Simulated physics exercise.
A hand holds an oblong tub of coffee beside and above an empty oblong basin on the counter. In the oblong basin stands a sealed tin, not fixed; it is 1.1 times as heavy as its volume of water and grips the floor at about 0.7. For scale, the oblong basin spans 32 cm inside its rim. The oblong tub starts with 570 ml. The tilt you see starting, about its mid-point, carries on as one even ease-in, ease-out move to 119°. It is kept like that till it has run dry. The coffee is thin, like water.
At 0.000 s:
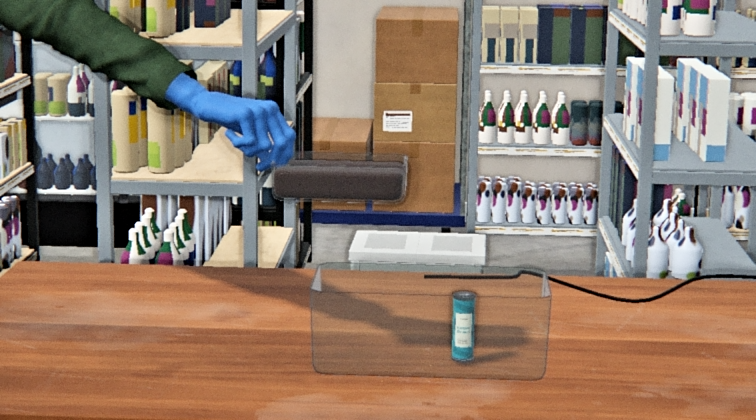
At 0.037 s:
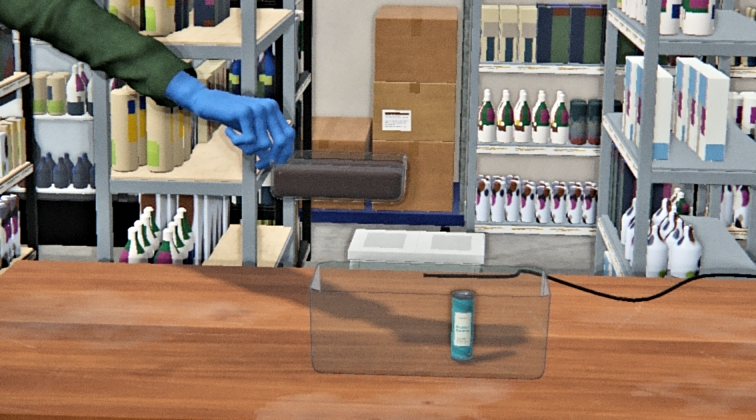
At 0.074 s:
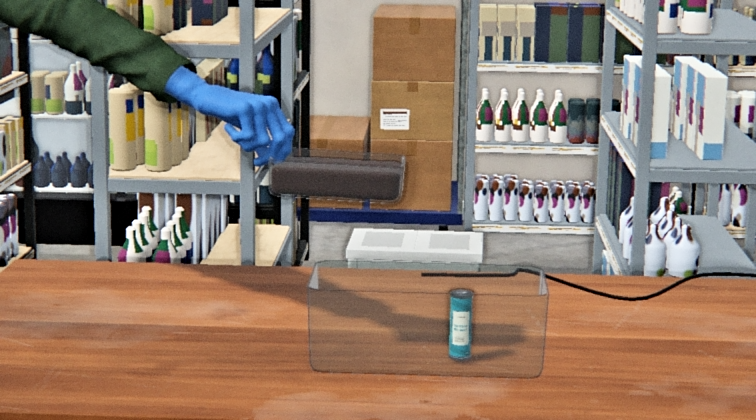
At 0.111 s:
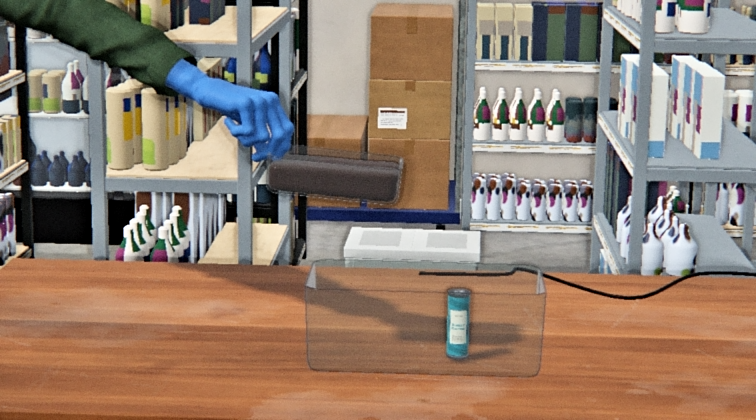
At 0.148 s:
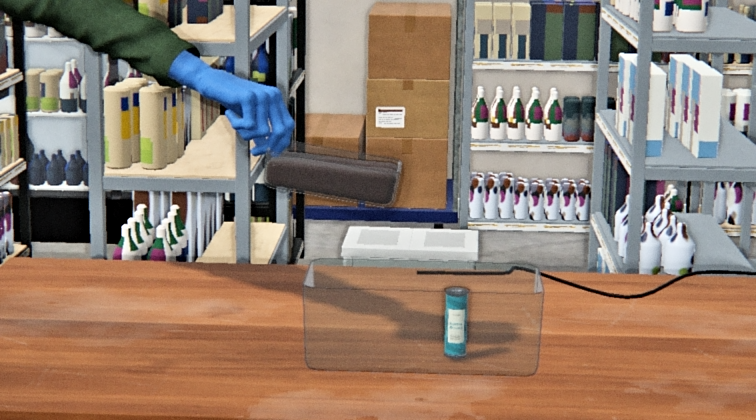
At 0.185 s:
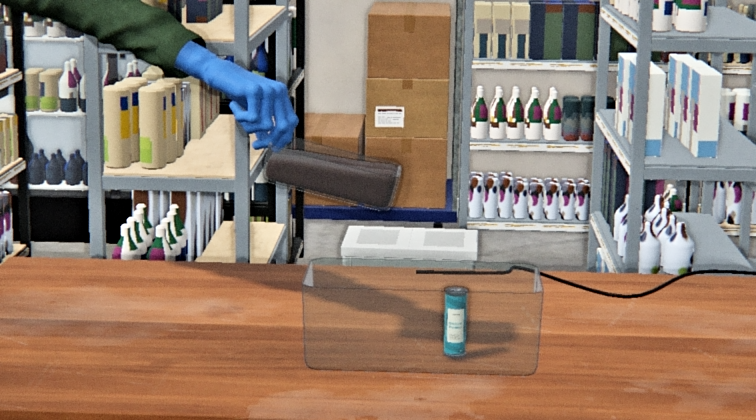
A blue-gloved hand slowly tilts a dark oblong tub rightward above a clear basin.
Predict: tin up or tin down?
The tin falls.
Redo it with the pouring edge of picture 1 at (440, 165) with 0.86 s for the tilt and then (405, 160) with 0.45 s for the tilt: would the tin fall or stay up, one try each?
First it keeps standing; then it keeps standing.
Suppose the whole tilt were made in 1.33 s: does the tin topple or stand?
The tin keeps standing.
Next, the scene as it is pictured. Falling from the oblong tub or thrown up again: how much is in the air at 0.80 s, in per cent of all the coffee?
Some 2 per cent.
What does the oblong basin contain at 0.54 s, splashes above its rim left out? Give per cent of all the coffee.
Some 40 per cent.
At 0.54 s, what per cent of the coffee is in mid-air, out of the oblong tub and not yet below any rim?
About 50 per cent.
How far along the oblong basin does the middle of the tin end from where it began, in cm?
About 5.0 cm.
After 0.54 s the tilt is 82° and 9 per cent is still to pour; the tin stands where it began.
After 0.80 s the tilt is 117° and 0 per cent is still to pour; the tin leans 4°.
After 1.07 s the tilt is 119° and 0 per cent is still to pour; the tin leans 33°.
After 1.36 s the tilt is 119° and 0 per cent is still to pour; the tin lies on its side.
In the end the tin lies on its side.
